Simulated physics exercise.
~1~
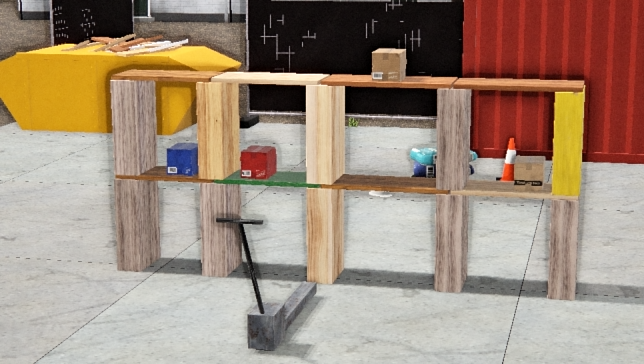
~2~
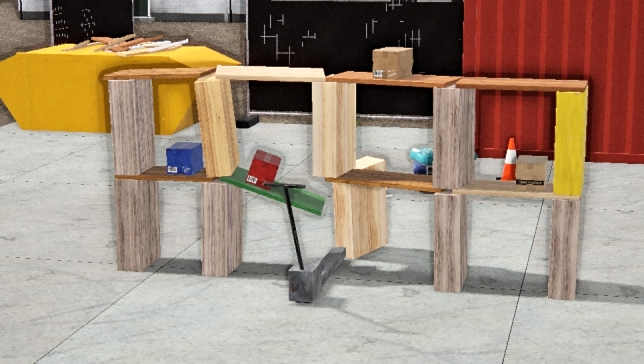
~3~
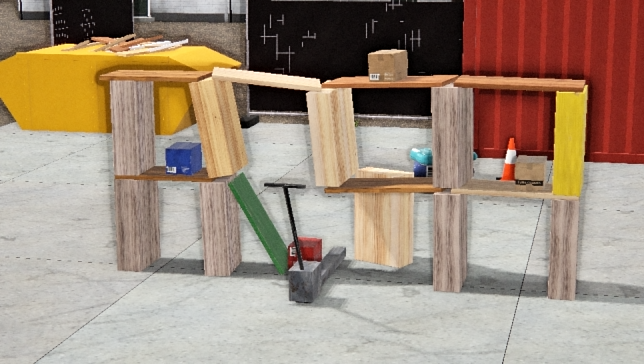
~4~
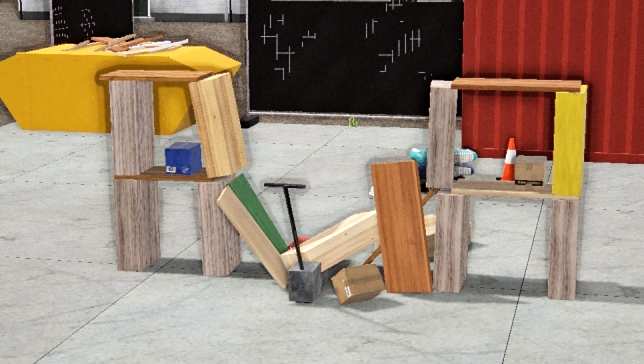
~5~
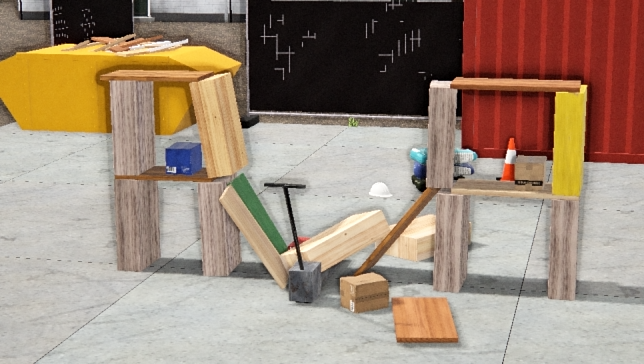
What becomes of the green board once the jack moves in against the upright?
The green board falls, its right end dropping to the ground so that it ends up leaning steeply beside the jack.
